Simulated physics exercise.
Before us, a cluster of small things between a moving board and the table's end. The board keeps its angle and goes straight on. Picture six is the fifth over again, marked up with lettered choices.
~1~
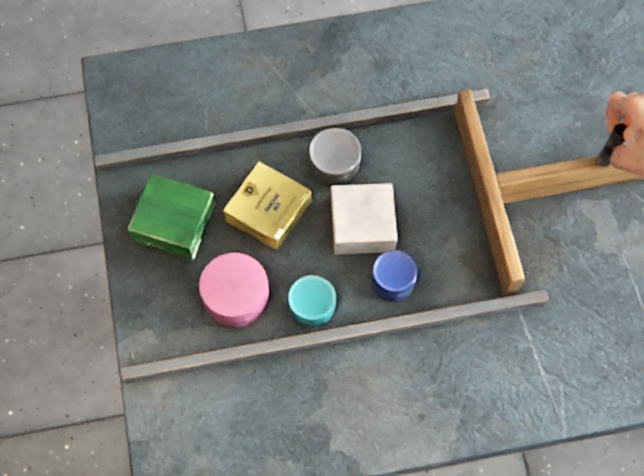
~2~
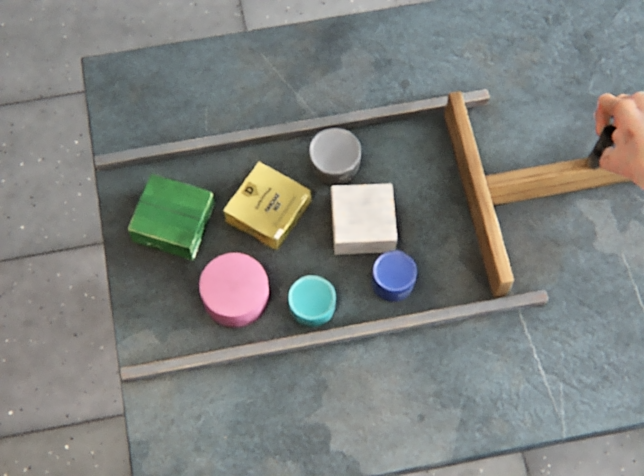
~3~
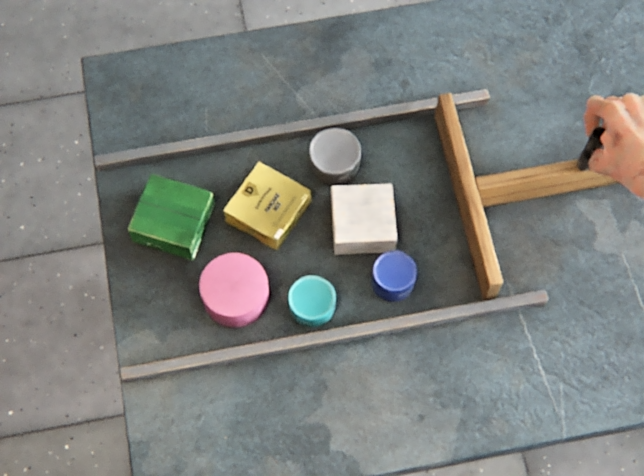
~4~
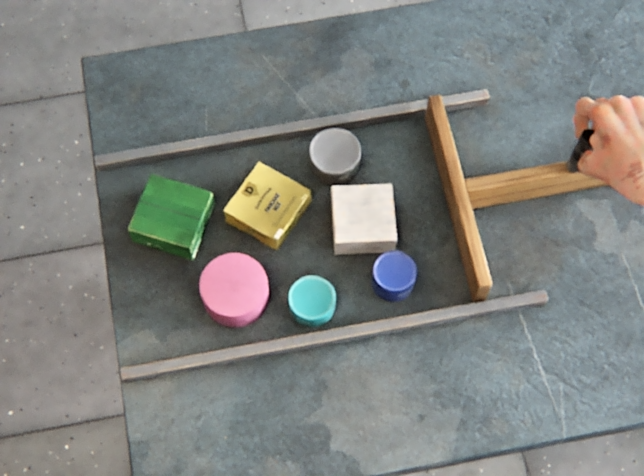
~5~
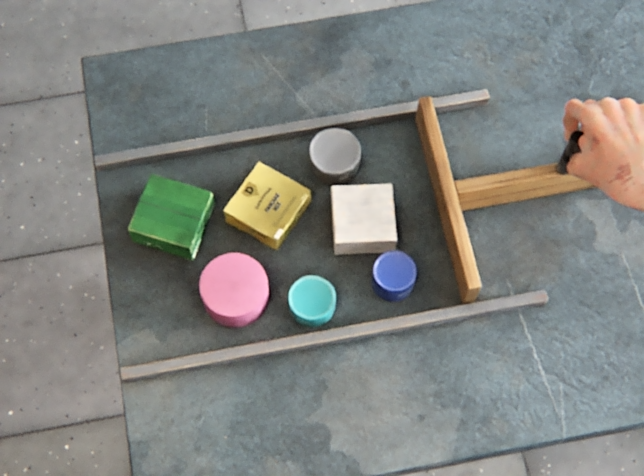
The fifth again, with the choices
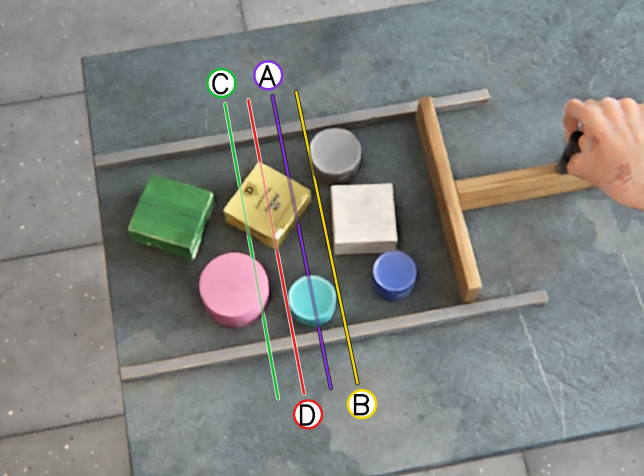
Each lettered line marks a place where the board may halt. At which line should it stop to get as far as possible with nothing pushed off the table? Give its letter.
Line D.
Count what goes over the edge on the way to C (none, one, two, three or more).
In all, one.
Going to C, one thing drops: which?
The green box.
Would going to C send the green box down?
Yes.
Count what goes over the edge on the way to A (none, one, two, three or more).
The count is none.
On the marked copy, A at (300, 234); B at (325, 229); C at (250, 243); D at (275, 238).
With D. Early on, board (386, 200); blue jar (371, 280); white block (349, 222).
Further on, board (323, 211); green box (150, 216); pink tin (222, 289).
At the end, board (279, 219); green box (109, 217); yellow packet (178, 210); nothing has fallen.
As for the rest, A is safe but short; B is safe but short; C drops the green box.
